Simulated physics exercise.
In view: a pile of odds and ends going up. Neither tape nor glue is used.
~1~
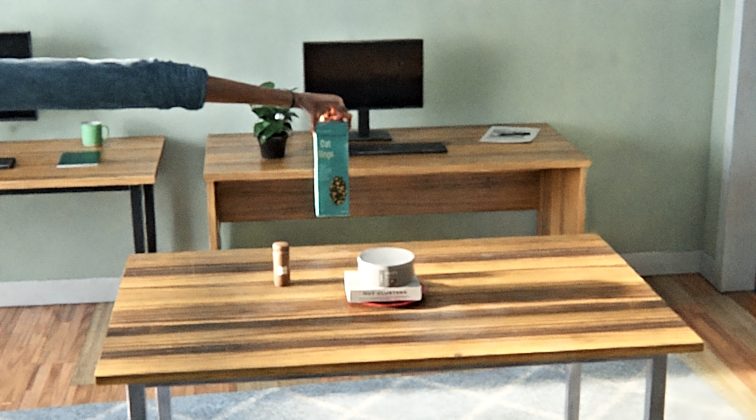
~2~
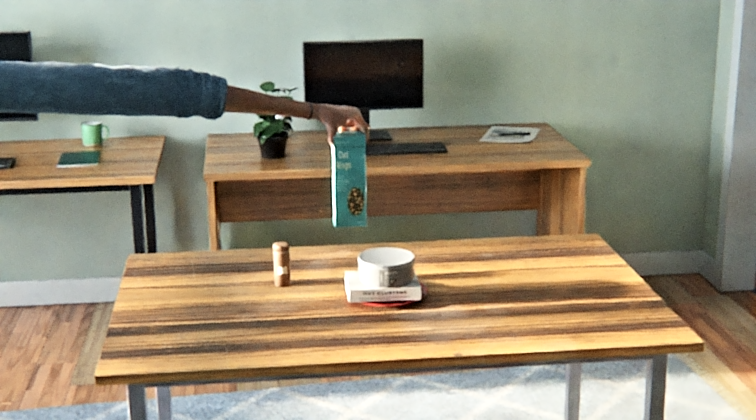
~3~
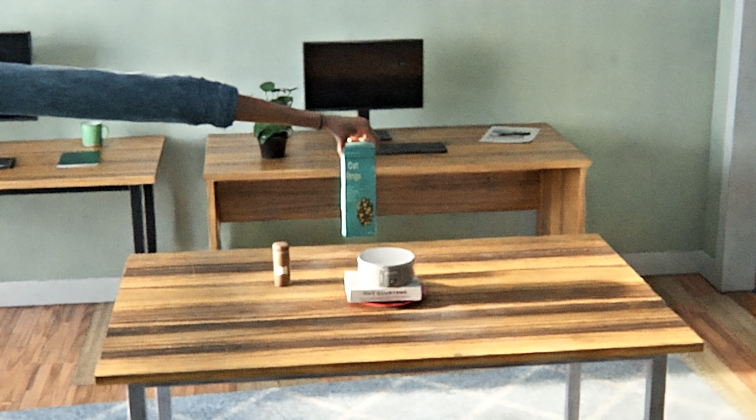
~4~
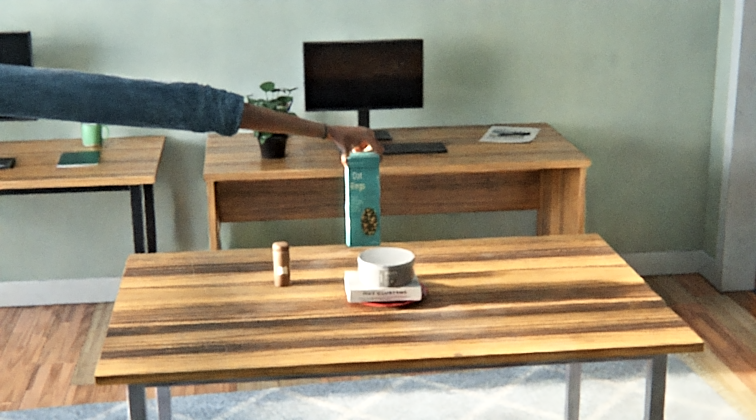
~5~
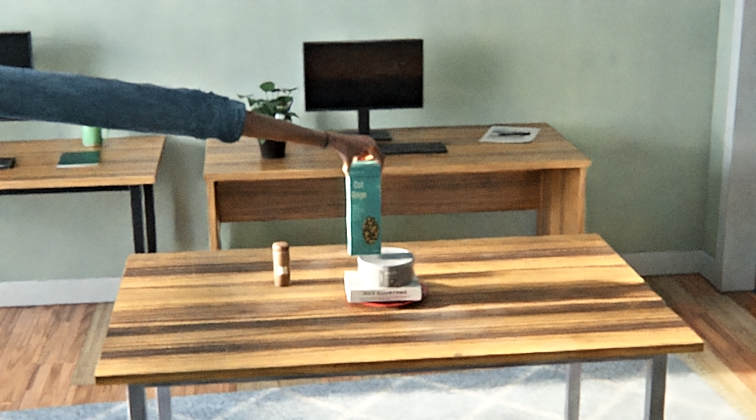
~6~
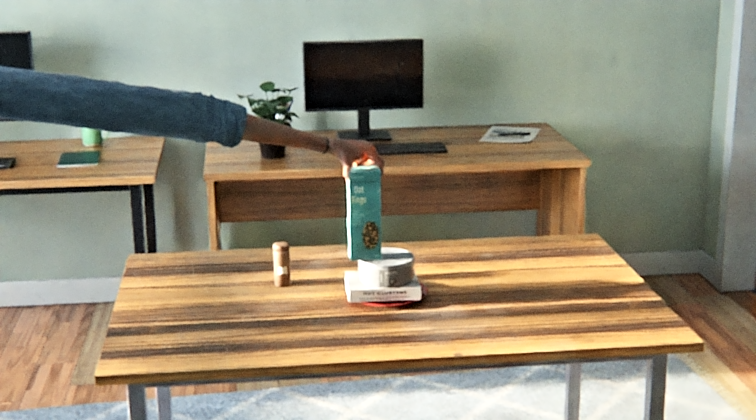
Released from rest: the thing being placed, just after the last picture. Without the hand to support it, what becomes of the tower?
The balance works.
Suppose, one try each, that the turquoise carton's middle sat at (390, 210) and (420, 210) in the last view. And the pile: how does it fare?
First try: It keeps its balance; second try: It gives way.
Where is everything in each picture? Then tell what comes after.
In the first frame, still above its spot; turquoise carton (332, 168); grey tub (386, 268).
In the second frame, still above its spot; turquoise carton (350, 179); white packet (383, 285).
In the third frame, still above its spot; turquoise carton (359, 190); grey tub (386, 268).
In the fourth frame, still above its spot; turquoise carton (363, 200); white packet (383, 285).
In the fifth frame, still above its spot; turquoise carton (364, 209); grey tub (386, 268).
In the sixth frame, in place under the hand; turquoise carton (364, 213); white packet (383, 285).
Then, 0.20 s after the last picture, things are still on the move.
Then, 0.70 s after the last picture, nothing has stirred.
Then, 1.60 s after the last picture, turquoise carton resting near (365, 214).
At rest, all 5 in place. Seen from the same camera at the end, turquoise carton near (365, 214). The pile stays up.
